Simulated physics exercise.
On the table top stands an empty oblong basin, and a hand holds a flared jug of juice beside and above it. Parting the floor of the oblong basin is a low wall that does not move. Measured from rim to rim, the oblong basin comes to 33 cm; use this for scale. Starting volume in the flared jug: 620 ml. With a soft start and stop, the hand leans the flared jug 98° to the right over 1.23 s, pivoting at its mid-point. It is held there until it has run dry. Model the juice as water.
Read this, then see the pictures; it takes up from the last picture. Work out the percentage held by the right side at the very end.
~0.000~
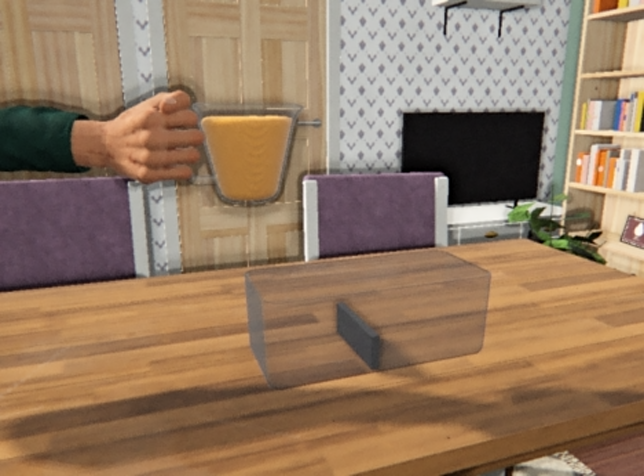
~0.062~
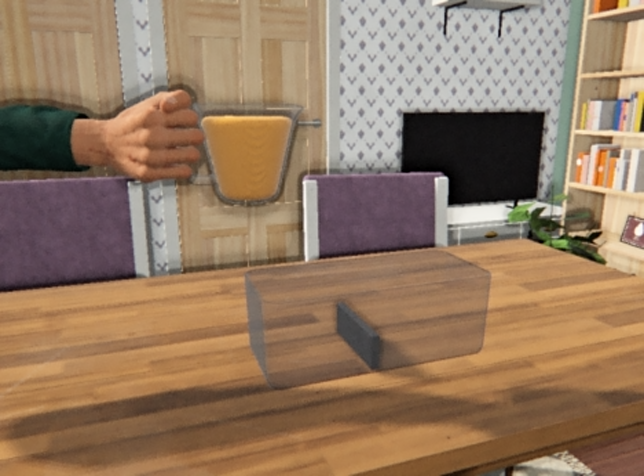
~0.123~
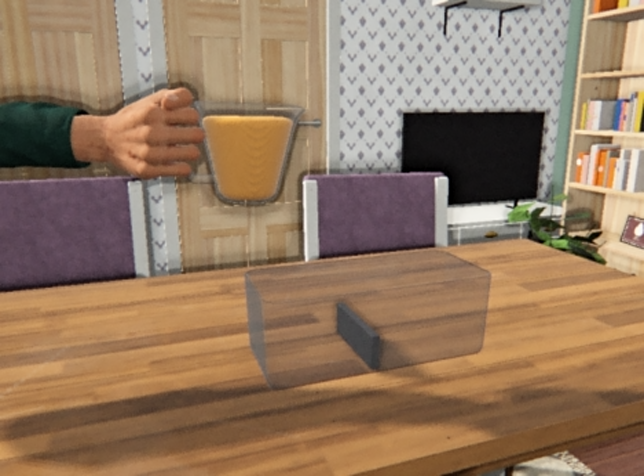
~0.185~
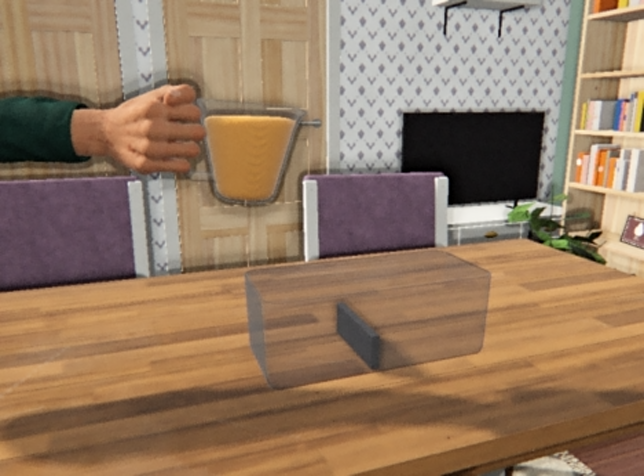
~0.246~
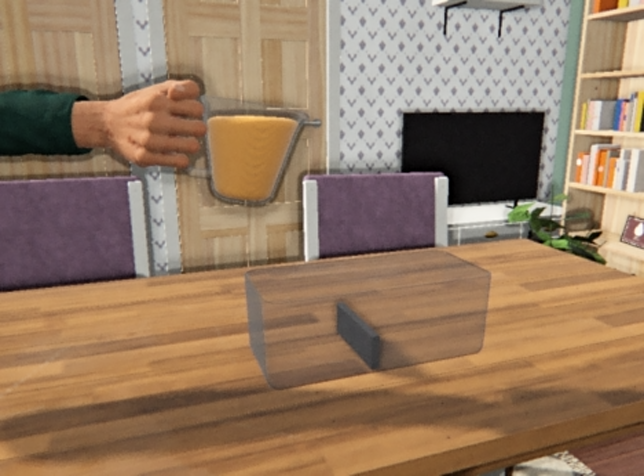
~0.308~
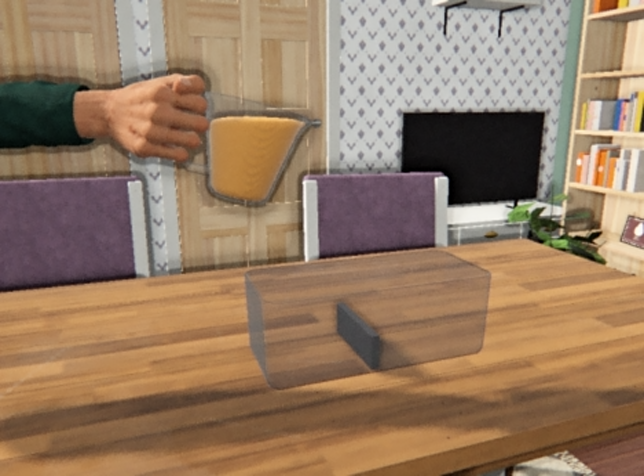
I would put it at 59 per cent.
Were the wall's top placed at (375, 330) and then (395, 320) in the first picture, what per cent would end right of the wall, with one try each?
It comes to 20 per cent, and then 10 per cent.
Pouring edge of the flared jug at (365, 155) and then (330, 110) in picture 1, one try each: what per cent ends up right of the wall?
The first try gives 100 percent and the second 95 percent.
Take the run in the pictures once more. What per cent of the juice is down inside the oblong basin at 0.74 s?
Close to 8 in a hundred.
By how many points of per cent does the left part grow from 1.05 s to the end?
Near 26 in a hundred.
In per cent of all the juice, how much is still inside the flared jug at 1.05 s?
Around 16 percent of it.
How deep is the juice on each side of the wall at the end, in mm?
About 14 mm left, about 16 mm right.
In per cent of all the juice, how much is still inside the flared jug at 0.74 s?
I'd estimate some 68 % remains.
Then, 0.74 s in, the tilt is 64° and 68 per cent is still to pour, 2 is left of the wall and 6 right of it.
Then, 1.05 s in, the tilt is 93° and 17 per cent is still to pour, 13 is left of the wall and 50 right of it.
Then, 1.37 s in, the tilt is 98° and 0 per cent is still to pour, 39 is left of the wall and 59 right of it.
Then, 1.73 s in, the tilt is 98° and 0 per cent is still to pour, 40 is left of the wall and 59 right of it.
Finally, 40 per cent lies left of the wall, 59 right of it and 1 outside.
